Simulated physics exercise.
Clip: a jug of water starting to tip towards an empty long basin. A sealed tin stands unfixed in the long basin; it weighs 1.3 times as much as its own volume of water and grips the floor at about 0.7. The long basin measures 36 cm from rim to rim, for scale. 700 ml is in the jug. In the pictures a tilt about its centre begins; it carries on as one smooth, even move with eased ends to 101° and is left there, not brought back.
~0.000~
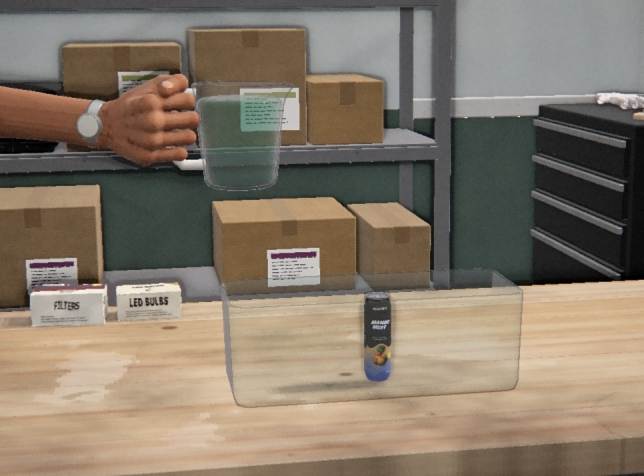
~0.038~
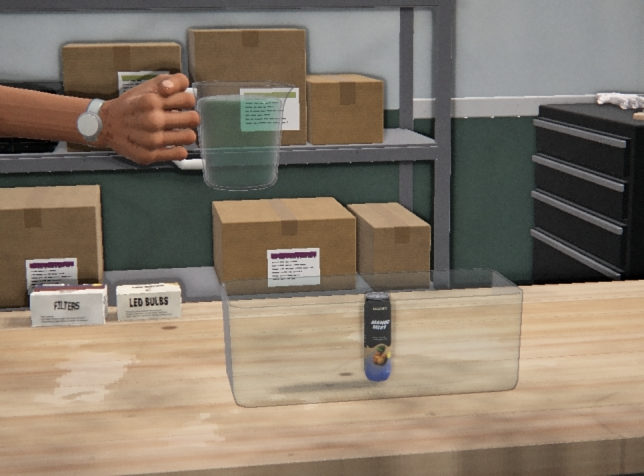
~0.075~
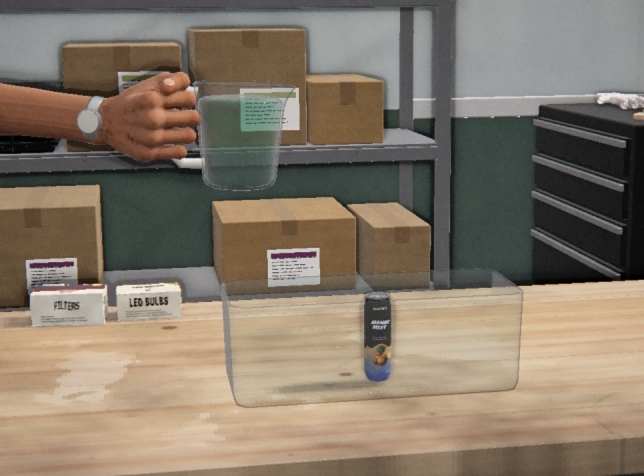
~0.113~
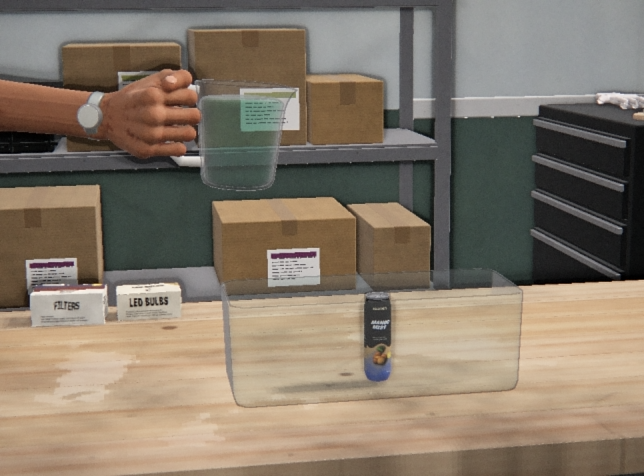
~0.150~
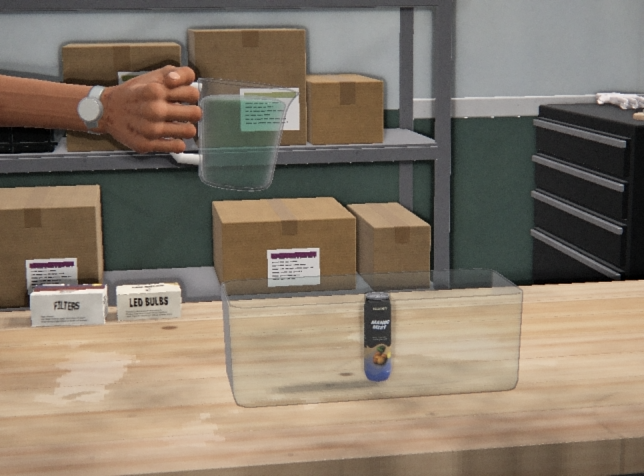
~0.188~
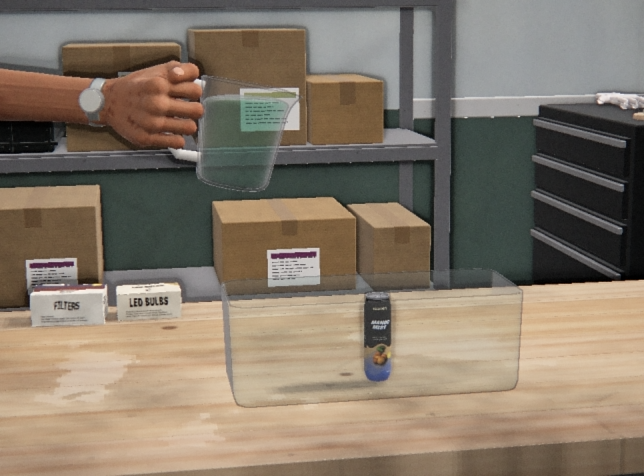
A hand wearing a watch held a clear jug of water above a workbench, near a see-through basin with a small dark tin, then slowly tilted the jug slightly to the right.
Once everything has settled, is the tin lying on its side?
Yes.
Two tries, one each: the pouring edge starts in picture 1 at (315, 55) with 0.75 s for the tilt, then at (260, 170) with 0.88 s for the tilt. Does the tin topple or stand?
Trial 1 - tin stays standing; trial 2 - tin stays standing.
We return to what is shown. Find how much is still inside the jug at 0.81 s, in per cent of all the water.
Remaining share: Approx. 26 %.
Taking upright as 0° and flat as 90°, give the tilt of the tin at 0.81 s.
I'd say it is close to 0 degrees off upright.
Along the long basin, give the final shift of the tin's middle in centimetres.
Around 10.5 cm.
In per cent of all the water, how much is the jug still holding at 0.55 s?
About 78 percent.
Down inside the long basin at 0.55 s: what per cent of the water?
Near 1 in a hundred.
Then, 0.55 s in, the tilt is 69° and 77 per cent is still to pour; the tin stands where it began.
Then, 0.81 s in, the tilt is 99° and 26 per cent is still to pour; the tin stands where it began.
Then, 1.08 s in, the tilt is 101° and 2 per cent is still to pour; the tin leans 14°.
Then, 1.38 s in, the tilt is 101° and 0 per cent is still to pour; the tin lies on its side.
Finally, the tin lies on its side.
